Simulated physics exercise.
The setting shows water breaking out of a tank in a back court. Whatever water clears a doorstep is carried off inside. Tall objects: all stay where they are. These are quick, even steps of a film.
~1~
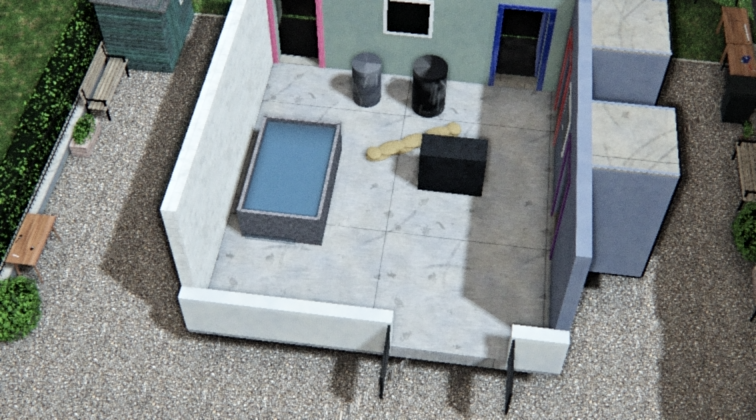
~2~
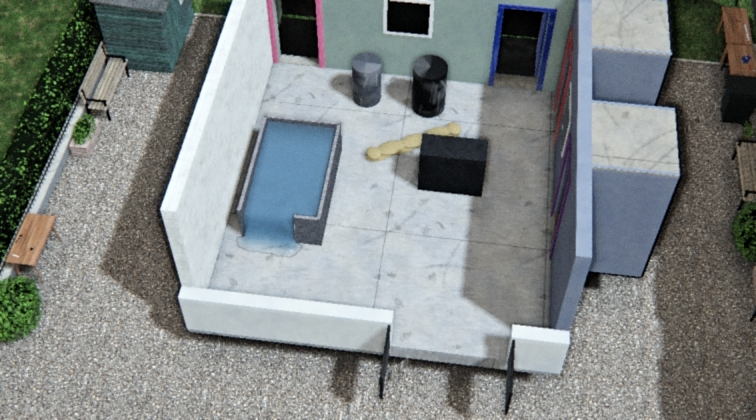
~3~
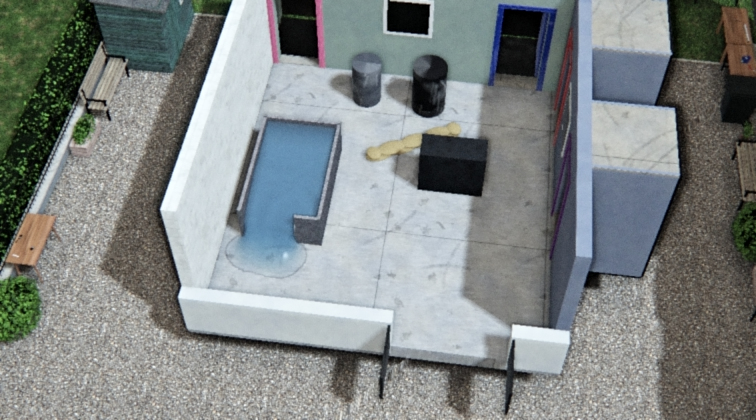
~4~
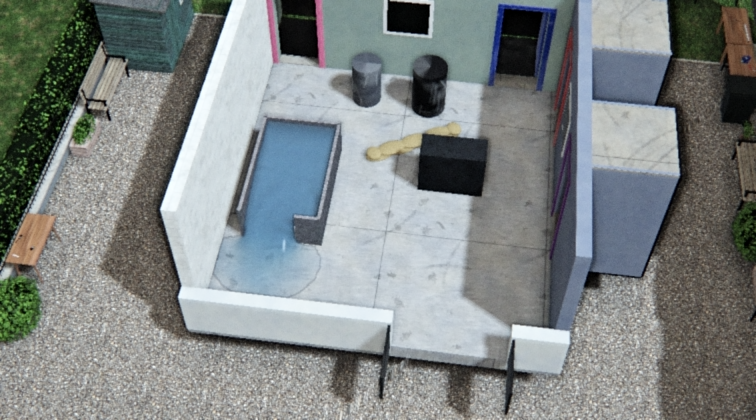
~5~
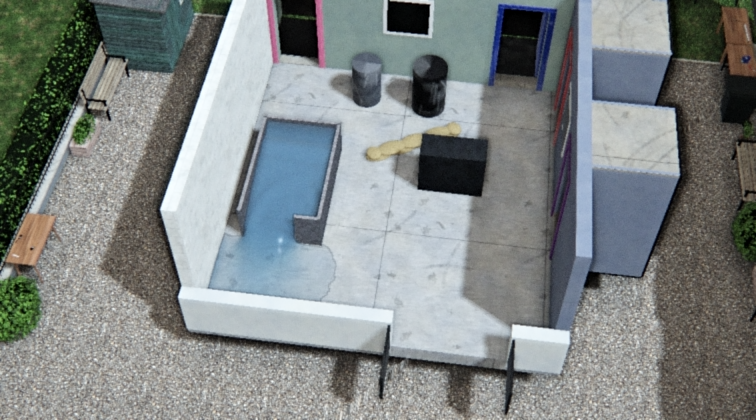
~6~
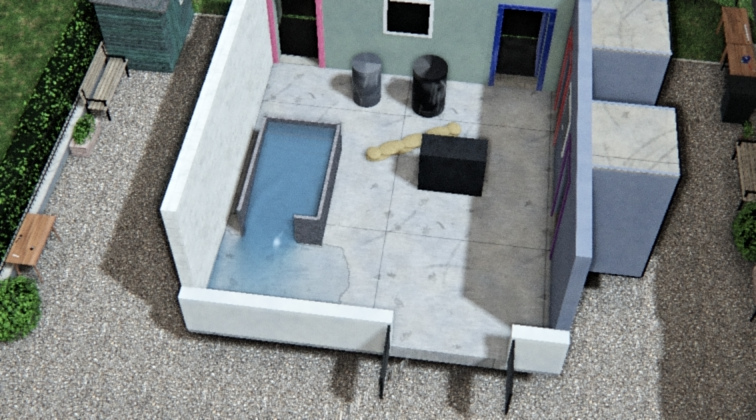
To begin with, still water fills a grey rectangular tank on the left side of a walled court, near two dark barrels and a black box. Then the tank's near side opens and water pours onto the pale floor, spreading in a widening puddle toward the low front wall and rightward along it.
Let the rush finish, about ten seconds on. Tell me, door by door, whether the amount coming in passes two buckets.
At the blue door it stays within two buckets; at the purple door it stays within two buckets; at the red door it stays within two buckets; at the pink door it passes two buckets.
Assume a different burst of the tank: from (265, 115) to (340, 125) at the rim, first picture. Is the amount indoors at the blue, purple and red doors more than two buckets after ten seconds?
Against the threshold, the blue door misses it, the purple door misses it and the red door beats it.
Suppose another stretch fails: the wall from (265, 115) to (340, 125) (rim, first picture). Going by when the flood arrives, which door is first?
You want the pink one.
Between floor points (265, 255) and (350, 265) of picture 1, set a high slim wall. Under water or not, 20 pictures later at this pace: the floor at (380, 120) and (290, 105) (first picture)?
Result, in order: Bone-dry / bone-dry.
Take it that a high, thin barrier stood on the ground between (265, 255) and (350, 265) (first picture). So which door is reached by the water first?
It's the purple-painted one.
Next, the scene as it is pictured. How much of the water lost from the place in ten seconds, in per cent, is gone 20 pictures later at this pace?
Approximately 10 %.
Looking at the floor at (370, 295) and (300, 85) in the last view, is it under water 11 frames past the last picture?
Going in order, I'd call them drenched and bone-dry.
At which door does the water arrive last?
That would be the blue-painted one.
A moment on, water covers 10 % of the floor; the blue door not reached, the purple door not reached, the red door not reached, the pink door not reached.
Next, water covers 25 % of the floor; the blue door not reached, the purple door not reached, the red door not reached, the pink door not reached.
Then, water covers 45 % of the floor; the blue door not reached, the purple door wet at the sill, nothing in, the red door not reached, the pink door not reached.
Later, water covers 65 % of the floor; the blue door wet at the sill, nothing in, the purple door under two buckets in, the red door wet at the sill, nothing in, the pink door over two buckets in.
In the end, water covers 85 % of the floor; the blue door wet at the sill, nothing in, the purple door under two buckets in, the red door under two buckets in, the pink door over two buckets in.
